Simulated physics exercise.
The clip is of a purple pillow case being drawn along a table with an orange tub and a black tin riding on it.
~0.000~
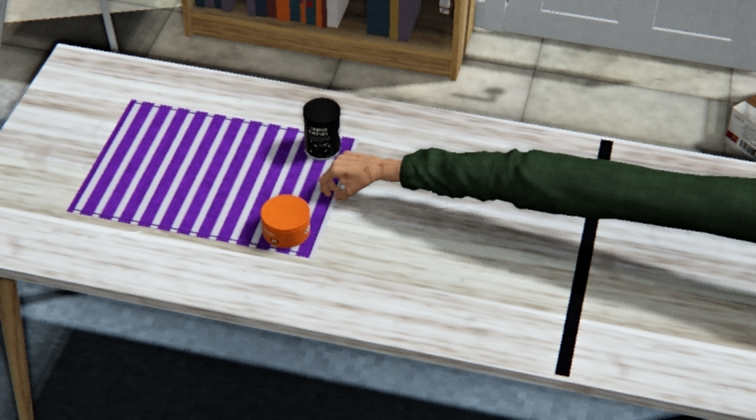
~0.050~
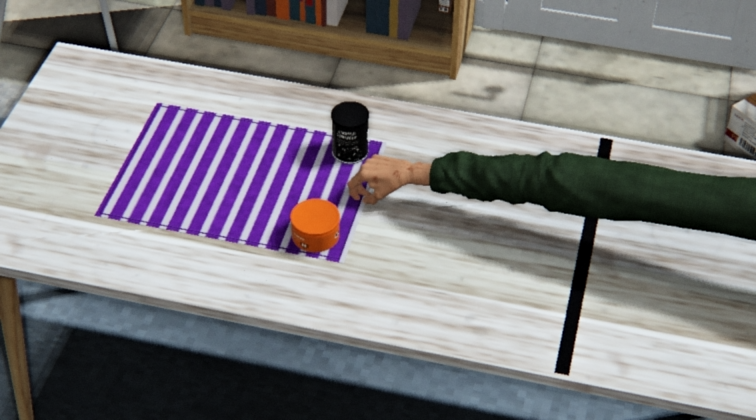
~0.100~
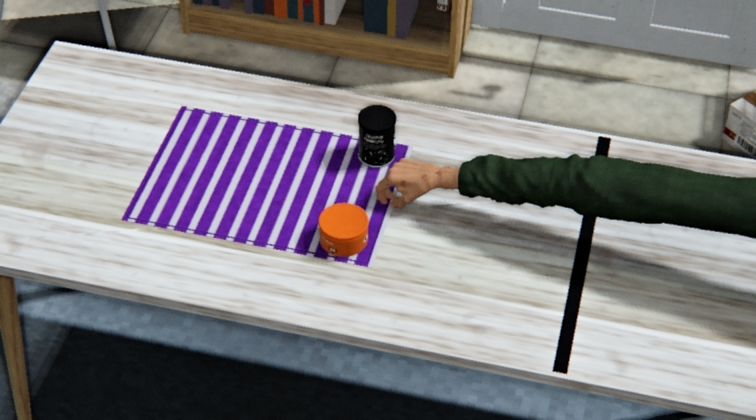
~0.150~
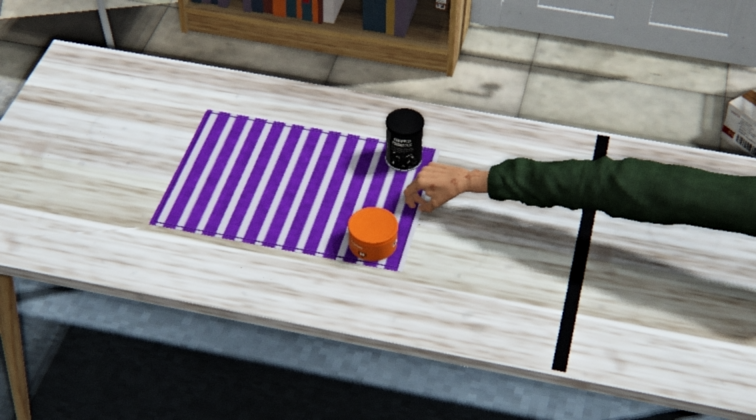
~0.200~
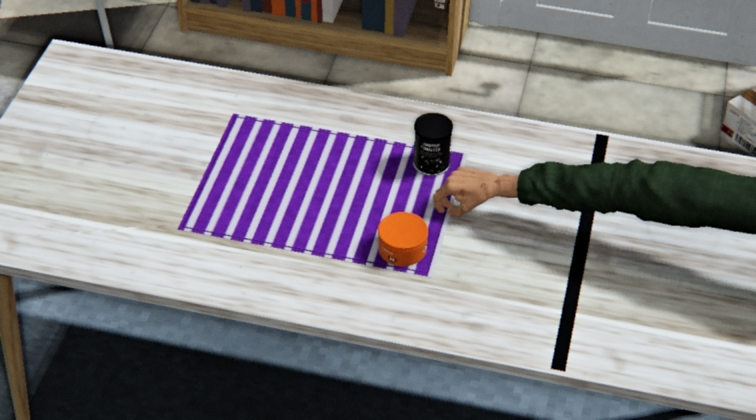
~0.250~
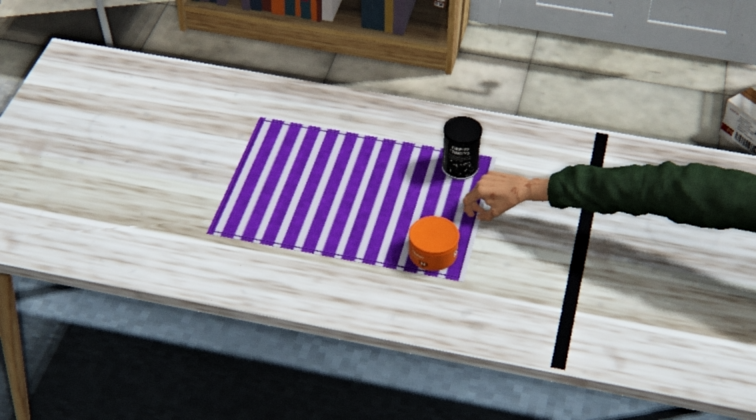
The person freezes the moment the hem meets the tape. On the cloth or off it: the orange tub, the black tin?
The orange tub shoots off the front. The black tin slides clear of the cloth.
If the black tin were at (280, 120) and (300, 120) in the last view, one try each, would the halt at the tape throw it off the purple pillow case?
First try: It holds on; second try: It stays on.
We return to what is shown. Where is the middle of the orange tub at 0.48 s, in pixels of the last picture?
Near (573, 269).
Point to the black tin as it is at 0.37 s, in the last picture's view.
Near (533, 160).
By 0.37 s, hem short of the tape; orange tub on the cloth near (509, 258); black tin on the cloth near (533, 160).
By 0.48 s, hem at the tape; orange tub ahead of the hem near (573, 269); black tin ahead of the hem near (594, 171).
When it is over, hem at the tape; orange tub ahead of the hem near (635, 283); black tin knocked over near (688, 189). The orange tub slides clear of the cloth and the black tin leaves the cloth.
